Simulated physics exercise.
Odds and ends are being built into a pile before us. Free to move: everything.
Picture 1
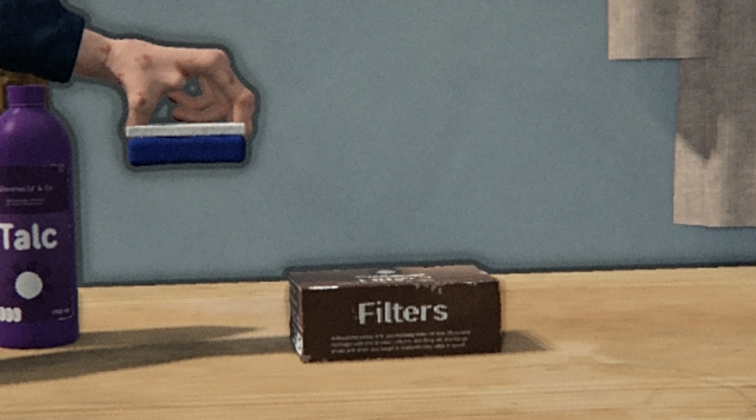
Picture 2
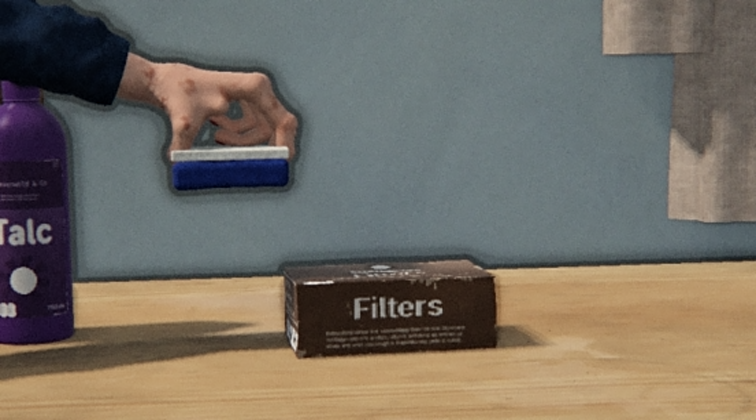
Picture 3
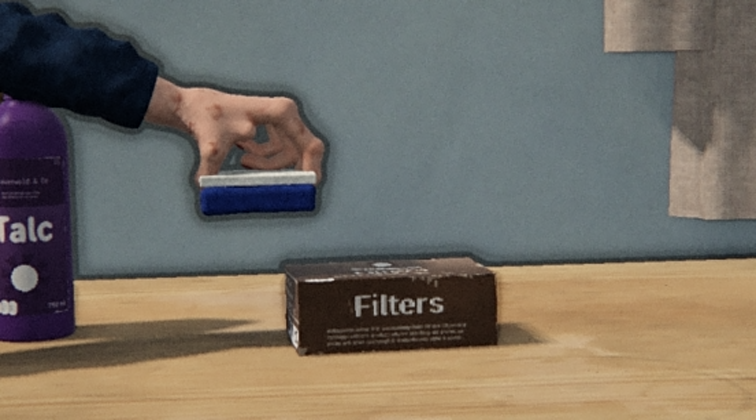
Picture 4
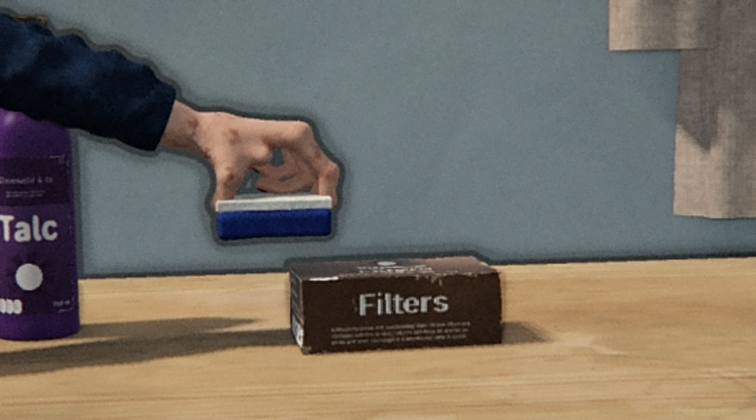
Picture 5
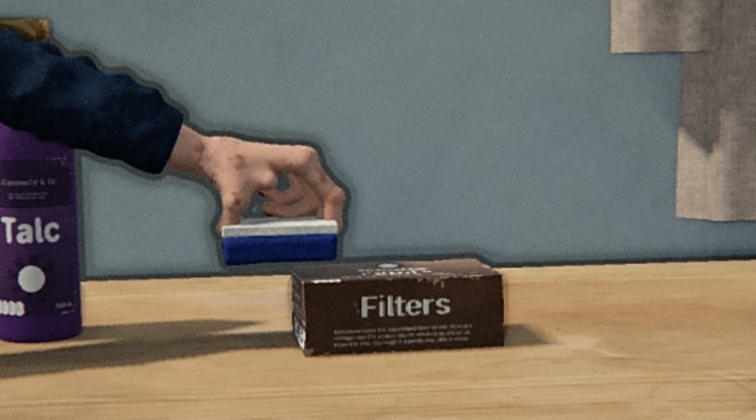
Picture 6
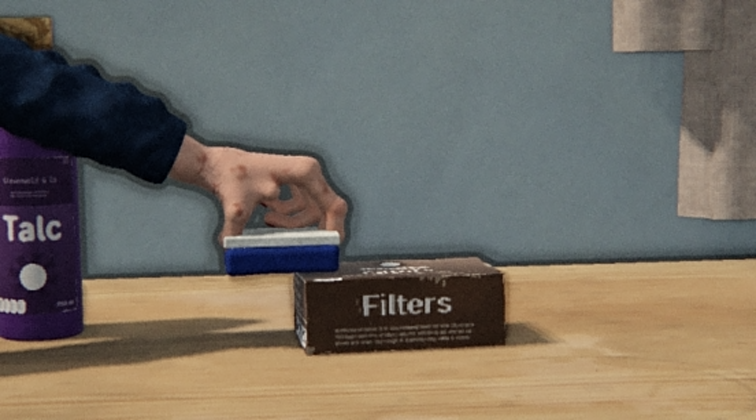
A hand holding a blue and white sponge moved right and downward past a purple talc bottle, bringing it low beside the upper left edge of a dark Filters box on a wooden table.
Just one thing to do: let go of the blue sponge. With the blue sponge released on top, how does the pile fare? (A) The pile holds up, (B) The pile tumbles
The pile tumbles.
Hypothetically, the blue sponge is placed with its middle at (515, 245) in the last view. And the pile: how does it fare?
Then it comes apart.
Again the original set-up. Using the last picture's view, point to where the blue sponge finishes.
Near (156, 326).
Then, 0.30 s on from there, blue sponge on its side near (257, 281).
Then, 0.70 s on from there, blue sponge now fallen.
Then, 1.60 s on from there, nothing new.
In the end, fallen, blue sponge; the other 2 unmoved. At the end, from the last picture's camera, blue sponge near (156, 326). The pile gives way.
